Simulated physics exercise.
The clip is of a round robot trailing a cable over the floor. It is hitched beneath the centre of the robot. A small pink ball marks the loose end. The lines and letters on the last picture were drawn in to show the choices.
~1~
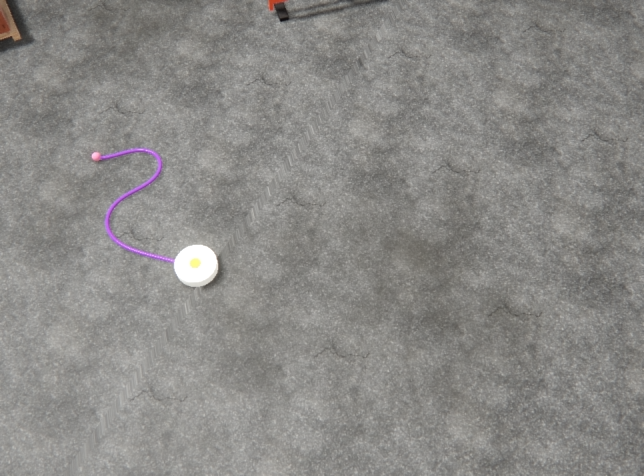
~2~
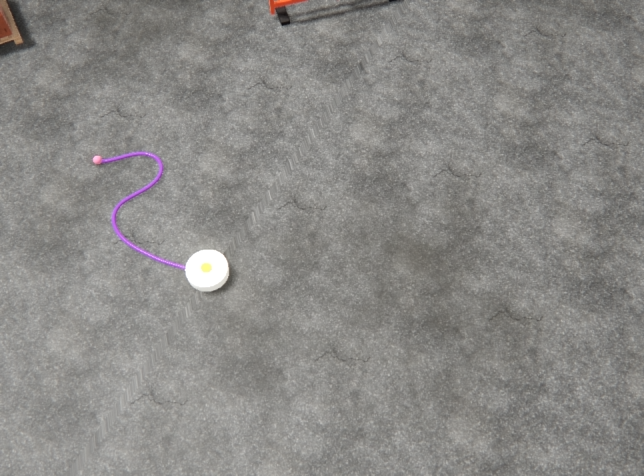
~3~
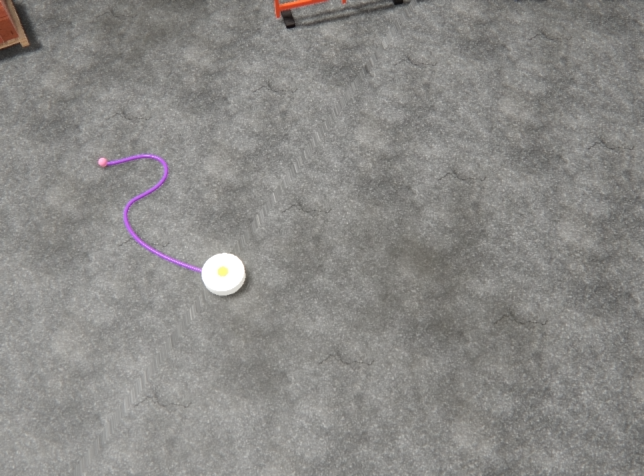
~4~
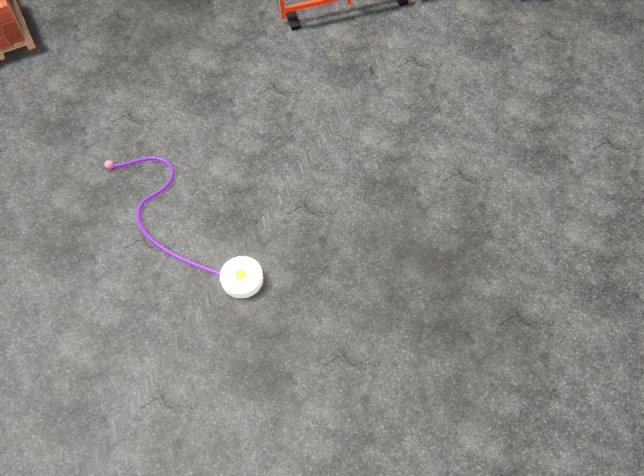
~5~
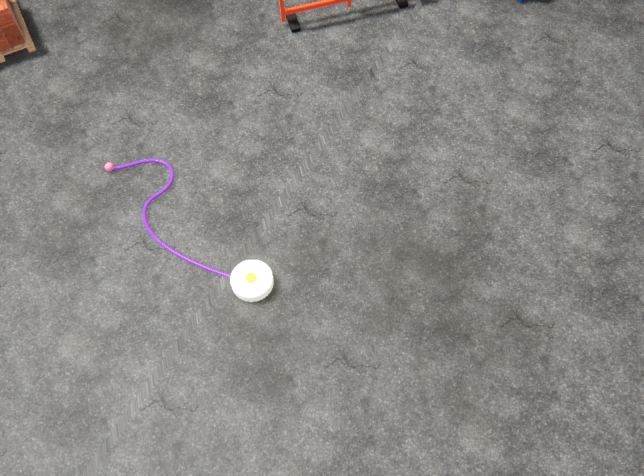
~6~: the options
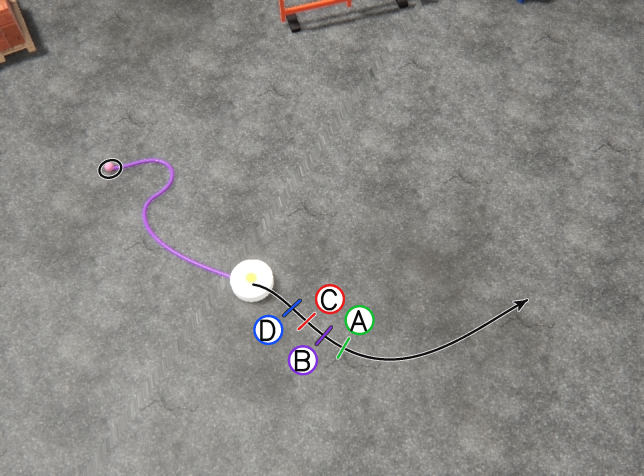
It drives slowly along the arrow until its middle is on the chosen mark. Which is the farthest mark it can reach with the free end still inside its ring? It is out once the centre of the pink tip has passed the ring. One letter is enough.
C.
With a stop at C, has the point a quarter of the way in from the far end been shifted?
Yes.
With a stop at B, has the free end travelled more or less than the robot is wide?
By then, less.
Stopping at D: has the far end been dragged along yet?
No.
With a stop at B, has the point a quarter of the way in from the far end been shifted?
Yes.
On the marked copy, A at (343, 348); B at (324, 336); C at (307, 321); D at (292, 308); the ring at (110, 169); the route from (253, 285) via (389, 360) to (527, 300).
Following C. Soon after the start, robot (274, 290), middle of the cable (164, 222), free end (109, 167).
Later, robot (291, 305), middle of the cable (187, 225), free end (109, 167).
In the end, robot (306, 318), middle of the cable (205, 232), free end (111, 167); the free end is still in its ring.
As for the rest, A drags the free end to (142, 178); B drags the free end to (127, 169); D is safe but short.
